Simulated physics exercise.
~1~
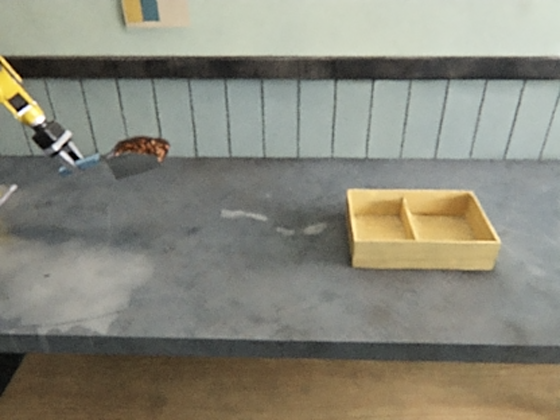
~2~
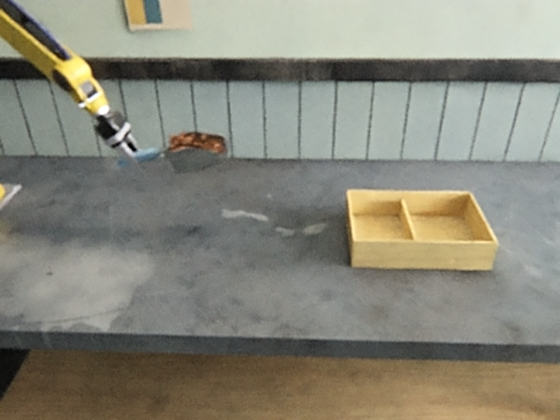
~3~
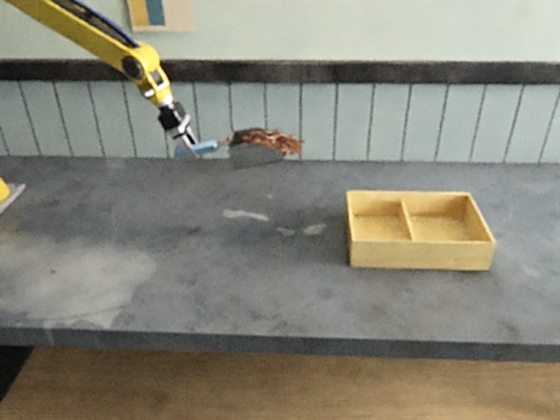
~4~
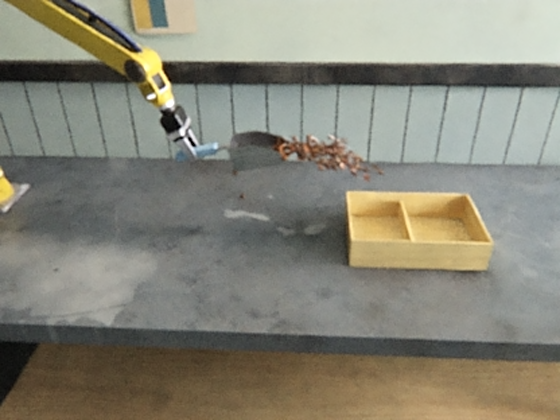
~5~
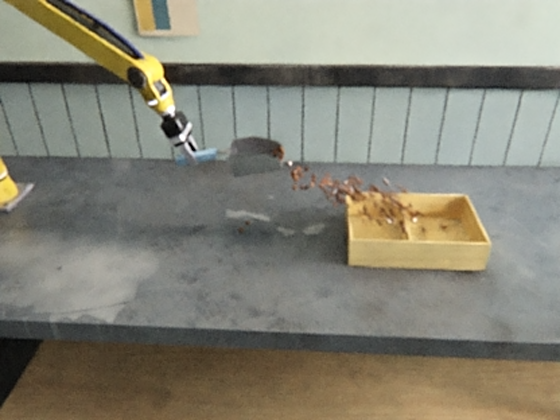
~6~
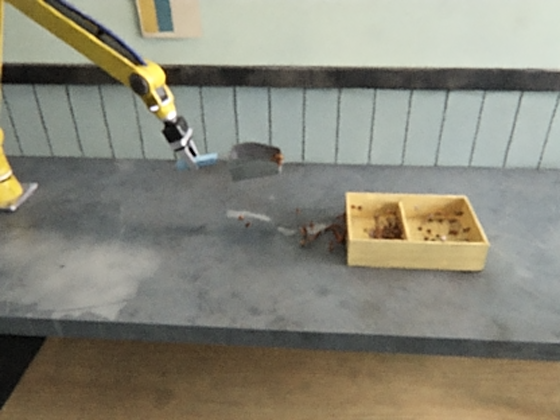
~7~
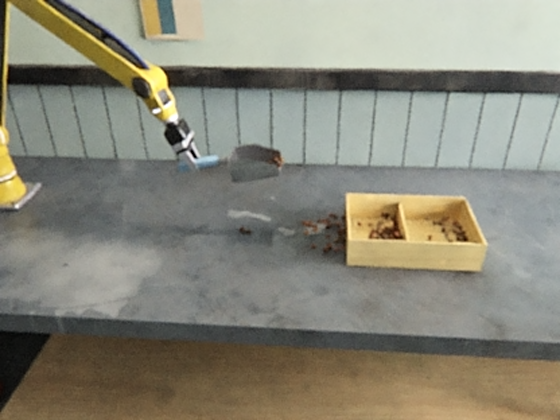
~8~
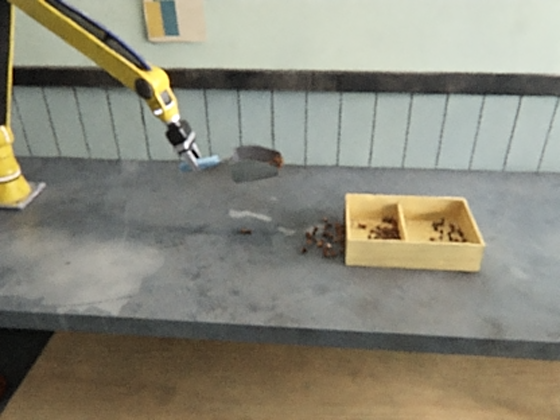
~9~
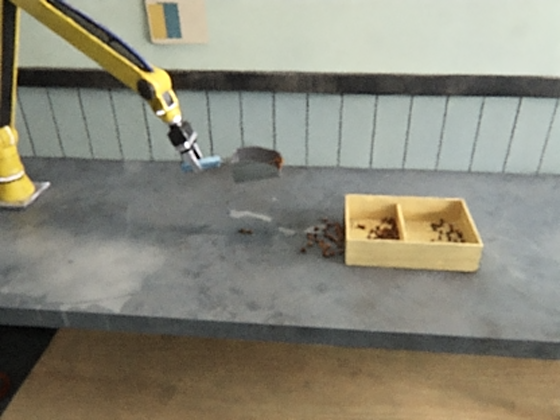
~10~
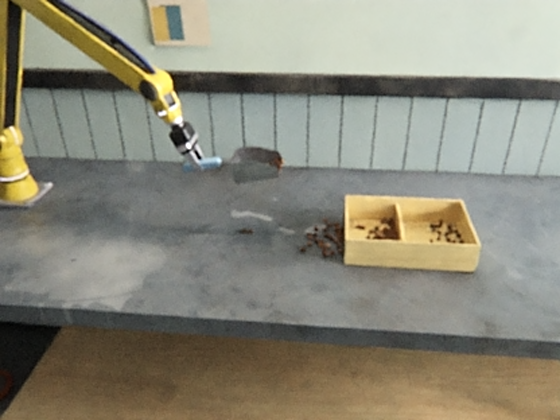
Yellow robot arm swinging a scoop right and flinging brown pellets into a divided wooden box, some ending on the grey table.
